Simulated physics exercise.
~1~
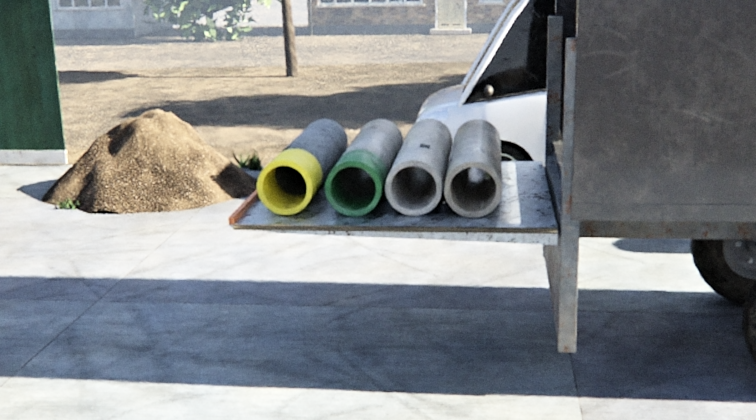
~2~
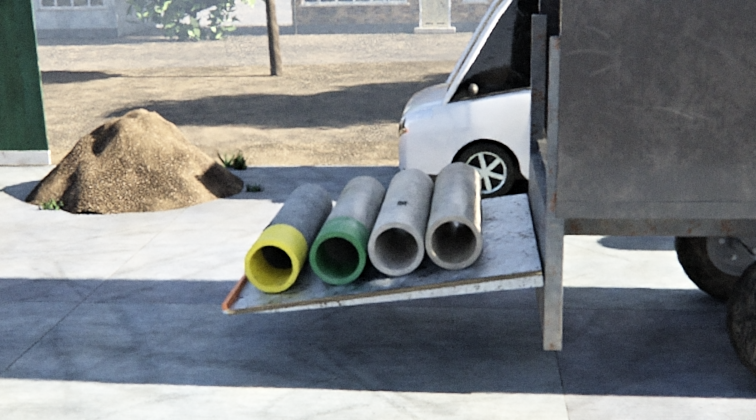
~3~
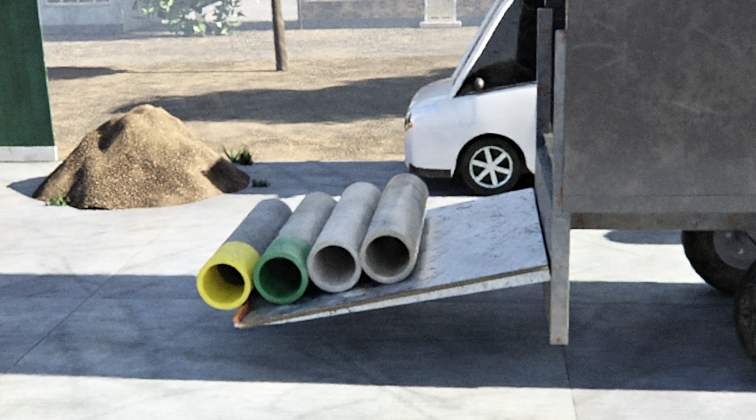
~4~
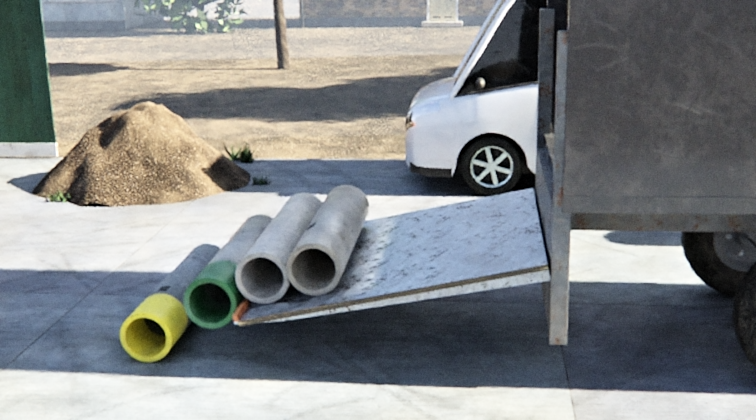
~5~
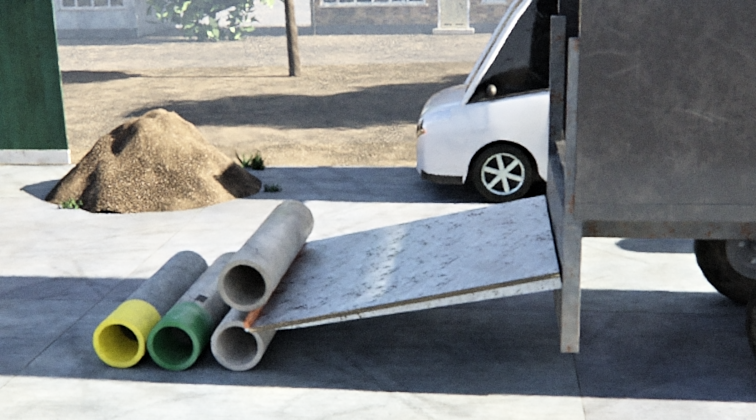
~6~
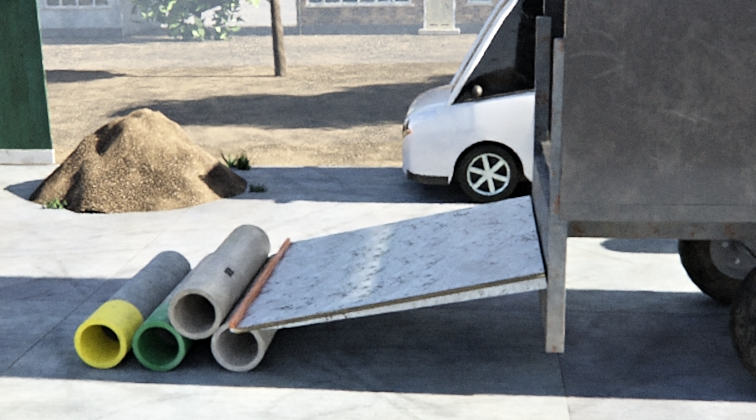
A metal platform at the back of a lorry sinks and tilts left, and four concrete pipes, one marked yellow and one green, roll over its edge, yellow first, then green, ending on the ground with one plain pipe resting on top of the others.
